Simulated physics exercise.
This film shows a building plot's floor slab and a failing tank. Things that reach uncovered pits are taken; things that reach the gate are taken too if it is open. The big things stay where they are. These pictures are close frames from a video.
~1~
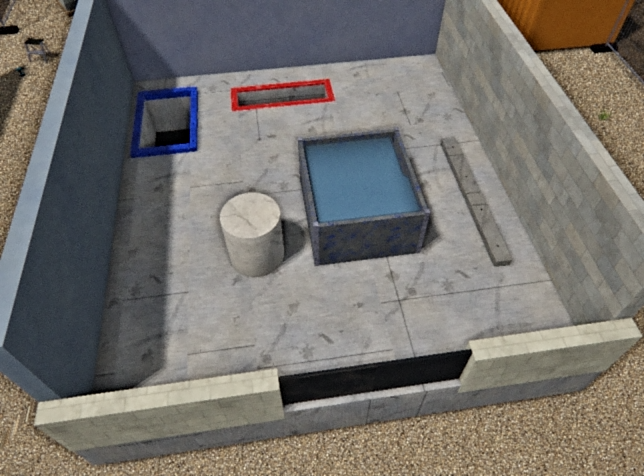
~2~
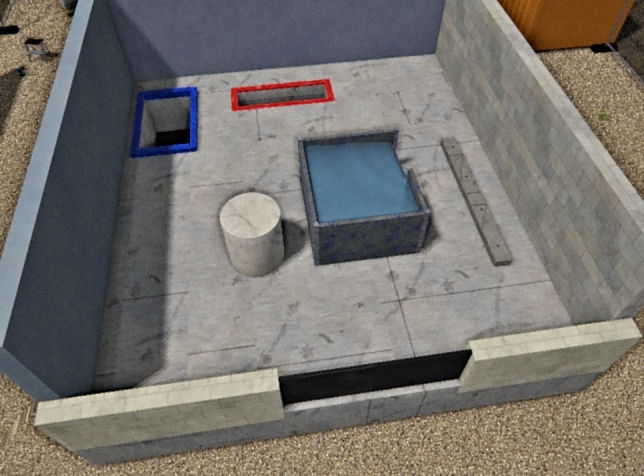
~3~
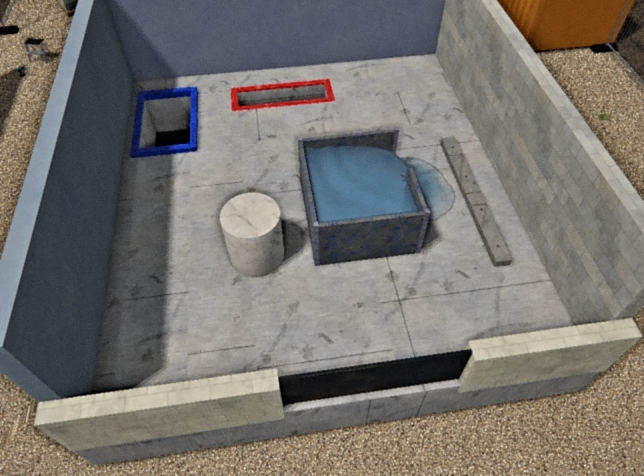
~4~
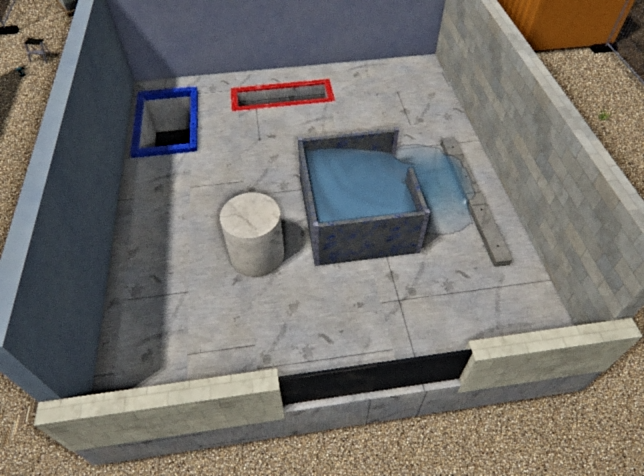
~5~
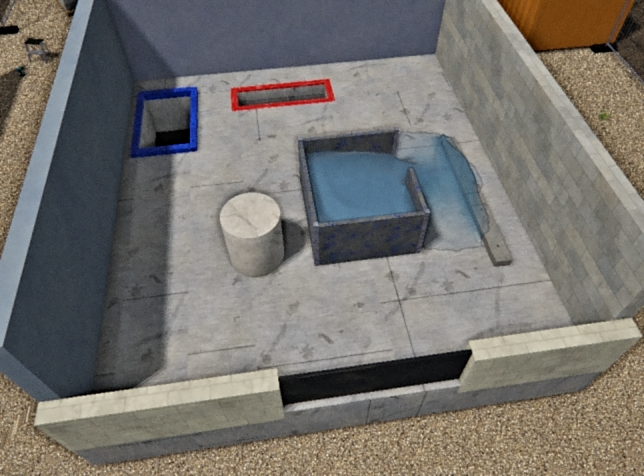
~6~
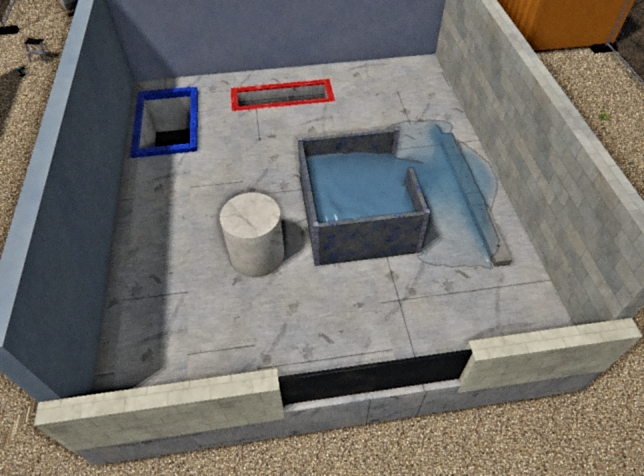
A tank of blue water opens on its right side and water spreads across the floor.
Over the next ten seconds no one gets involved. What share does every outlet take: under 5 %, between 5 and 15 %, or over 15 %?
Result: As it plays out the gate never reaches five per cent, as it plays out the blue pit never reaches five per cent, as it plays out the red pit goes past fifteen per cent.
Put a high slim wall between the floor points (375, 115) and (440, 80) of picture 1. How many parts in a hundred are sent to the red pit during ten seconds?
Red: About 8 %.
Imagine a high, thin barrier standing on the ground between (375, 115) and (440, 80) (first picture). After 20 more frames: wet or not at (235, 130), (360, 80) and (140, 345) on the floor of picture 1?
Going spot by spot: High and dry, then drenched, then high and dry.
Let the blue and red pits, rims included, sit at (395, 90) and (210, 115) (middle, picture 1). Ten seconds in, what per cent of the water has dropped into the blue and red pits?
In per cent: Blue 12, red 6.
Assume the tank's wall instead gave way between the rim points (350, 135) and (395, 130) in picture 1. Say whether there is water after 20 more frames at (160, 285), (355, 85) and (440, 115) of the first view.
In the order asked: Out of reach, sodden, sodden.
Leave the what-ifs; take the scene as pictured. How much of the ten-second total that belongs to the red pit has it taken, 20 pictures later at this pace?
Something like 10 in a hundred.
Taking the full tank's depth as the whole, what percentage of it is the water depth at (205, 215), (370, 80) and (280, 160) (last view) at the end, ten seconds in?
About 2, 6 and 2 per cent.
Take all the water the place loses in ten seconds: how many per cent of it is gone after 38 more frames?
I get 55 percent.
A moment on, water covers 25 % of the floor; the gate 0 %, the blue pit 0 %, the red pit 0 %.
Next, water covers 30 % of the floor; the gate 0 %, the blue pit 0 %, the red pit 0 %.
Then, water covers 40 % of the floor; the gate 0 %, the blue pit 0 %, the red pit 2 %.
Later, water covers 70 % of the floor; the gate 0 %, the blue pit 0 %, the red pit 12 %.
In the end, water covers 90 % of the floor; the gate 0 %, the blue pit 0 %, the red pit 23 %.
